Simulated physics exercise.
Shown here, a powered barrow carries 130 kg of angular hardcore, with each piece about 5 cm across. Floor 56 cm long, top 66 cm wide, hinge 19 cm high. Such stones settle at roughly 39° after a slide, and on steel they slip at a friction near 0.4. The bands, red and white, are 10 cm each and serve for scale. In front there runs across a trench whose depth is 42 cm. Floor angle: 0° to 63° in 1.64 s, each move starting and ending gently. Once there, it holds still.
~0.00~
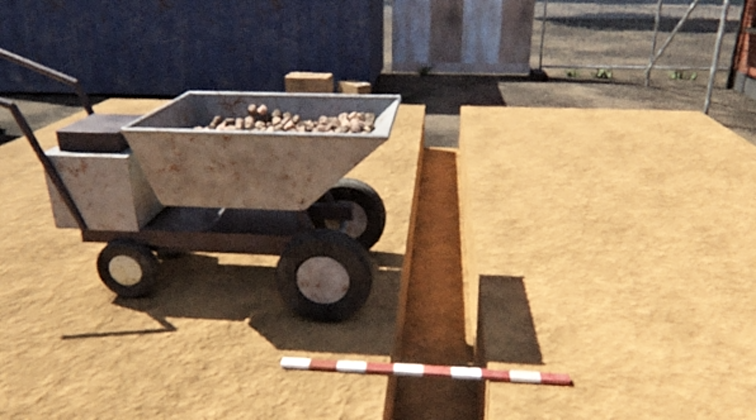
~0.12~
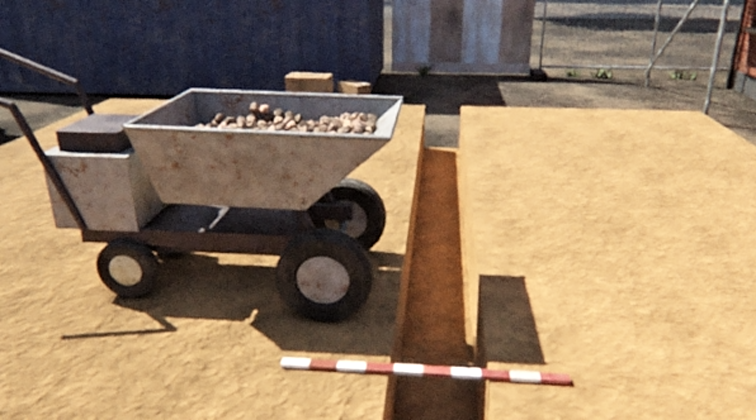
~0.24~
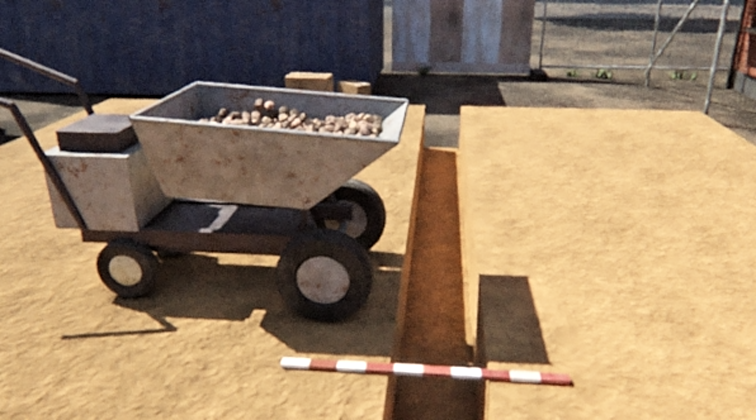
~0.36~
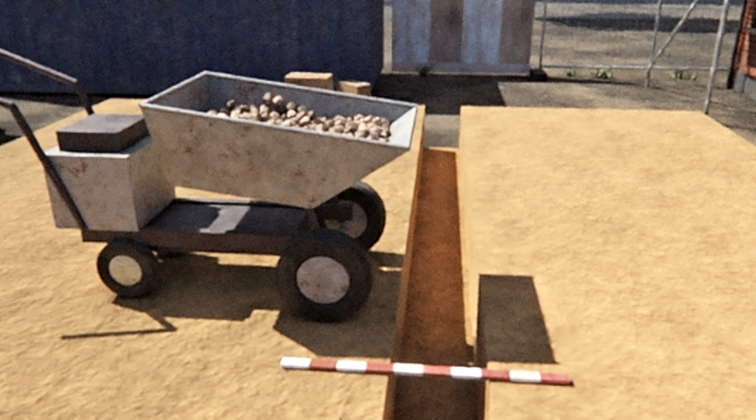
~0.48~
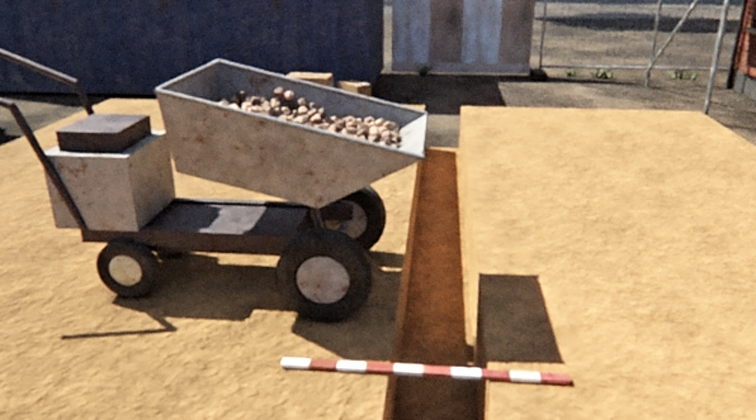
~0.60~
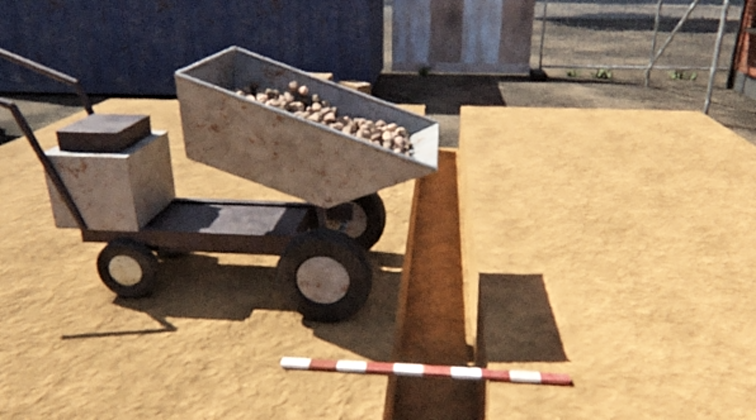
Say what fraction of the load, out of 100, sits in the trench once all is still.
About 25 out of 100.
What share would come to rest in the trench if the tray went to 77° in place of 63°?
In that case around 0 percent.
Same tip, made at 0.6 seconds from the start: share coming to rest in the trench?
My guess is near 15 percent.
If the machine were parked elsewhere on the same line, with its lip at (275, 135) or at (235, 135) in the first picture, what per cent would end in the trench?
About 90 per cent from the first spot, about 60 from the second.
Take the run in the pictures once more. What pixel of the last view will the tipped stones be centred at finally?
Their middle ends up near (512, 287).
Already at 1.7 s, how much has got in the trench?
Roughly 0% by that time.
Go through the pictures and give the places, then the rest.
In the first picture, the tray is at 0°, its lip at (388, 138); the top of the load is at (321, 120).
In the second picture, the tray is at 1°, its lip at (391, 139); the top of the load is at (323, 120); the stones move at 0.1 m/s on average.
In the third picture, the tray is at 4°, its lip at (398, 143); the top of the load is at (302, 119); the stones move at 0.3 m/s on average.
The fourth picture shows lip at (409, 149), floor tilted 8°, highest stones at (252, 111); the stones move at 0.4 m/s on average.
In the fifth picture, the tray is at 13°, its lip at (423, 158); the top of the load is at (254, 102); the stones move at 0.4 m/s on average.
The sixth picture shows lip at (437, 170), floor tilted 19°, highest stones at (254, 95); the stones move at 0.5 m/s on average.
After 1.2 s the floor is at 53°; 100 % in the tray; the foremost stones are at (461, 219).
After 1.7 s the floor is at 63°; 84 % in the tray, 16 % past the trench; the foremost stones are at (536, 273).
After 2.1 s the floor is at 63°; 51 % in the tray, 49 % past the trench; the foremost stones are at (616, 288).
After 4.0 s the floor is at 63°; 11 % in the tray, 25 % in the trench, 64 % past the trench; the foremost stones are at (649, 287).
